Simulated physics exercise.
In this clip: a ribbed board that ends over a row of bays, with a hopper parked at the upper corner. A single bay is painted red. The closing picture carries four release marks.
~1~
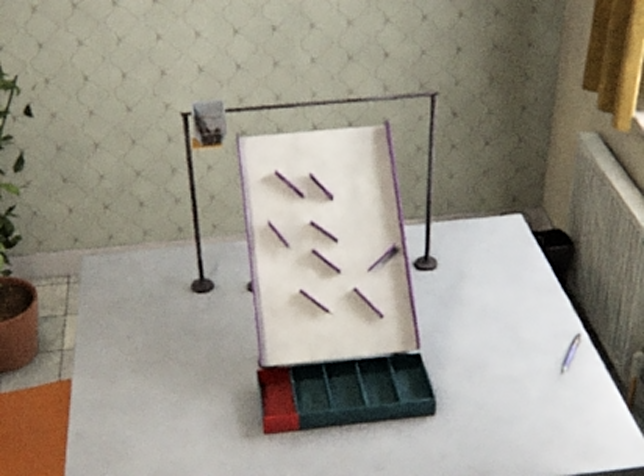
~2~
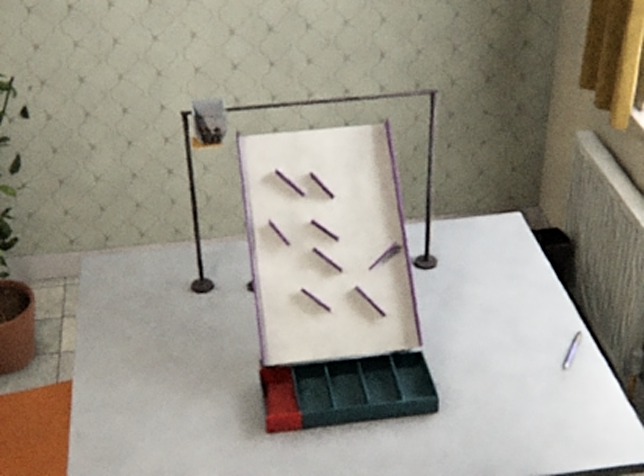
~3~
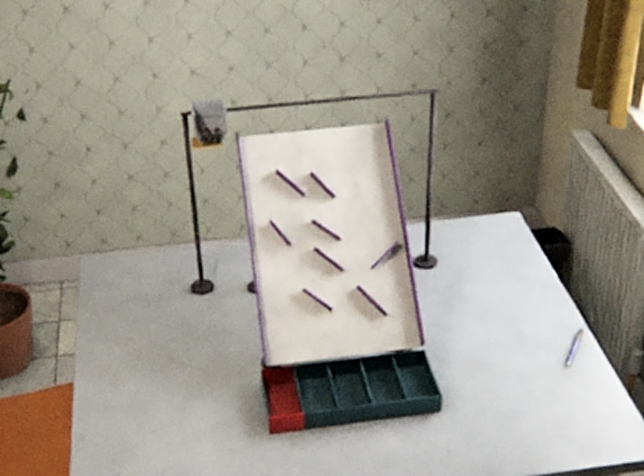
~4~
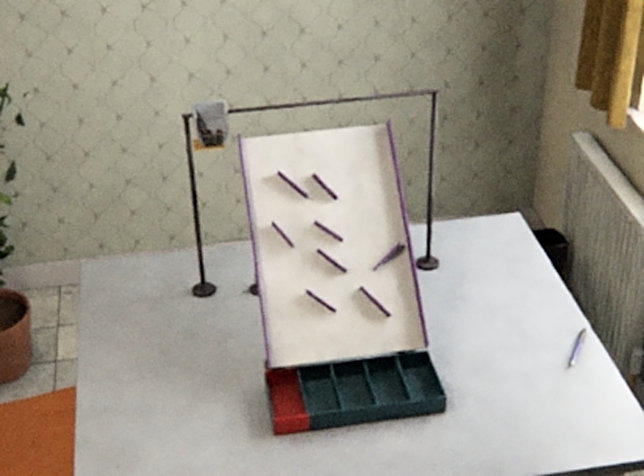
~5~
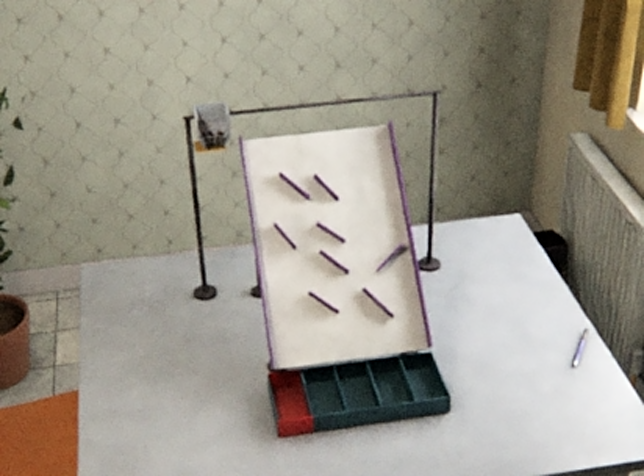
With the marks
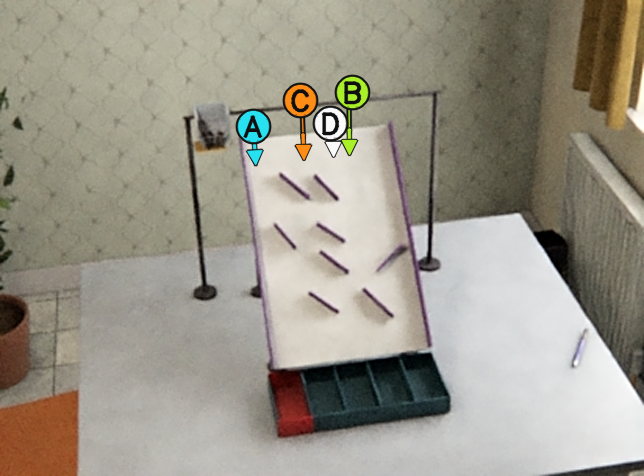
Nothing moving but a slight drift of the view over a ribbed board, a corner hopper and bays, the leftmost red.
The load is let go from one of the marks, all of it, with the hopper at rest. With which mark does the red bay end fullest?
Go for A.
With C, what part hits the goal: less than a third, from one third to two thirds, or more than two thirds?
Less than a third.
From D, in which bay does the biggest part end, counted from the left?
The fifth.
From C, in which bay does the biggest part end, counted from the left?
It is the fifth one.
On the marked copy, mark A meets the board at (255, 159); mark B meets the board at (349, 149); mark C meets the board at (303, 154); mark D meets the board at (333, 151).
With A, roughly a third in the red bay, roughly a third in other bays, roughly a quarter outside the box.
With B, just a few in the red bay, the larger part in other bays, about a tenth outside the box.
With C, not one piece in the red bay, almost all in other bays.
With D, just a few in the red bay, almost all in other bays, about a tenth outside the box.
